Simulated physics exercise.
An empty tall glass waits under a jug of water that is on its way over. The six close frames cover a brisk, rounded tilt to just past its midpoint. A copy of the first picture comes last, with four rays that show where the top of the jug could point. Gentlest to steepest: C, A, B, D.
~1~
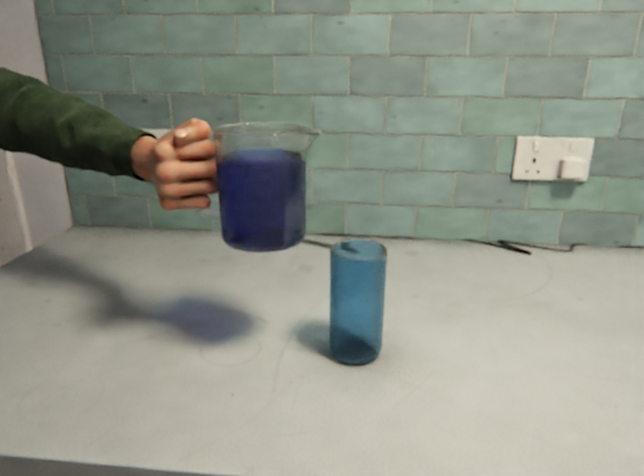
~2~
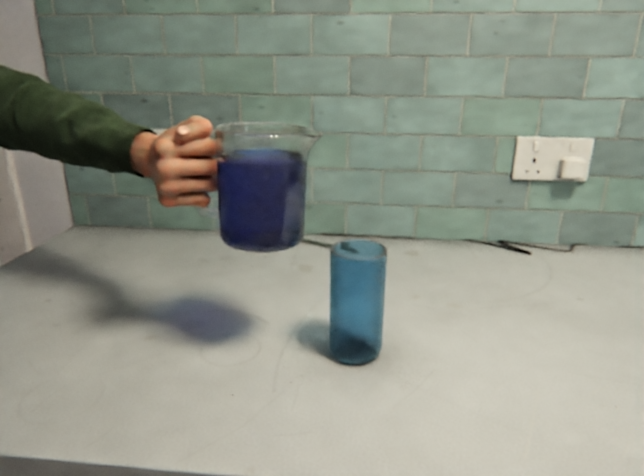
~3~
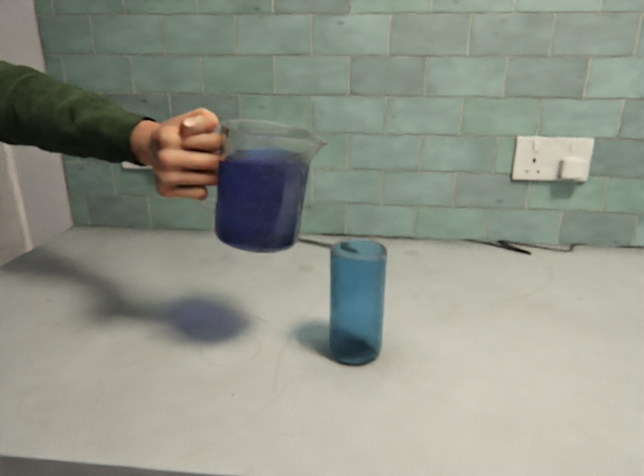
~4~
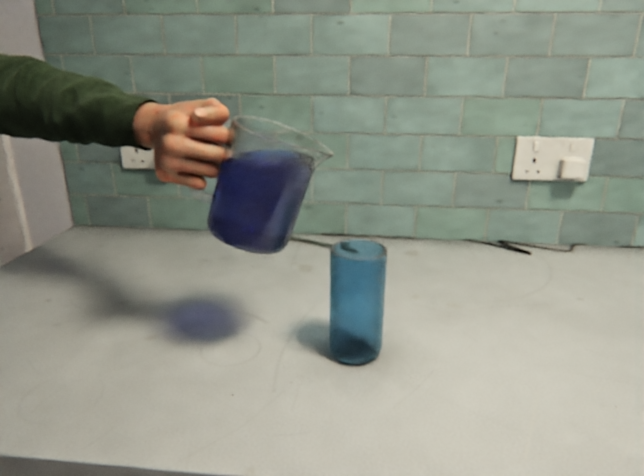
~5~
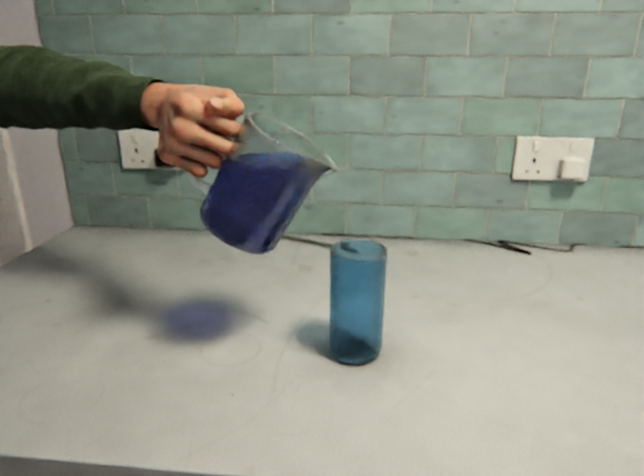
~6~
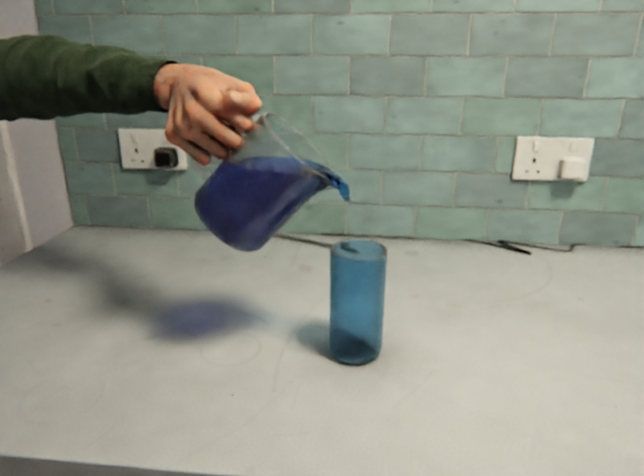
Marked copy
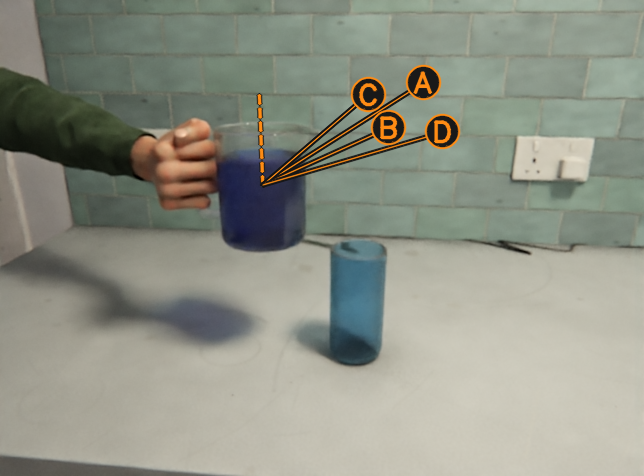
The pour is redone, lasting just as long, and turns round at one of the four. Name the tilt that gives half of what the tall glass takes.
Go for A.
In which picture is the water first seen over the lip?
Picture 6.
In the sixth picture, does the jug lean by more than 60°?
No, it does not.
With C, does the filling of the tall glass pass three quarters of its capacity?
No, less.
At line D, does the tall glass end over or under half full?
Over half.
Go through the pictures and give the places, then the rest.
Upright, lip at (318, 132); rim of the tall glass round (359, 248); nothing has left yet, in the first frame.
Tipped about 2°, lip at (320, 135); nothing has left yet, in the second frame.
Tipped about 9°, lip at (326, 142); nothing has left yet, in the third frame.
Tipped about 18°, lip at (332, 154); nothing has left yet, in the fourth frame.
Tipped about 30°, lip at (337, 169); nothing has left yet, in the fifth frame.
Tipped about 43°, lip at (339, 186); water is over the lip, down to (348, 199), in the sixth frame.
In orange, A at (408, 92); B at (373, 134); C at (355, 105); D at (426, 136).
If A is chosen, the tall glass ends with about 49 % of what it can hold.
If B is chosen, the tall glass ends with about 74 % of what it can hold.
If C is chosen, the tall glass ends with about 31 % of what it can hold.
If D is chosen, the tall glass ends with about 96 % of what it can hold.
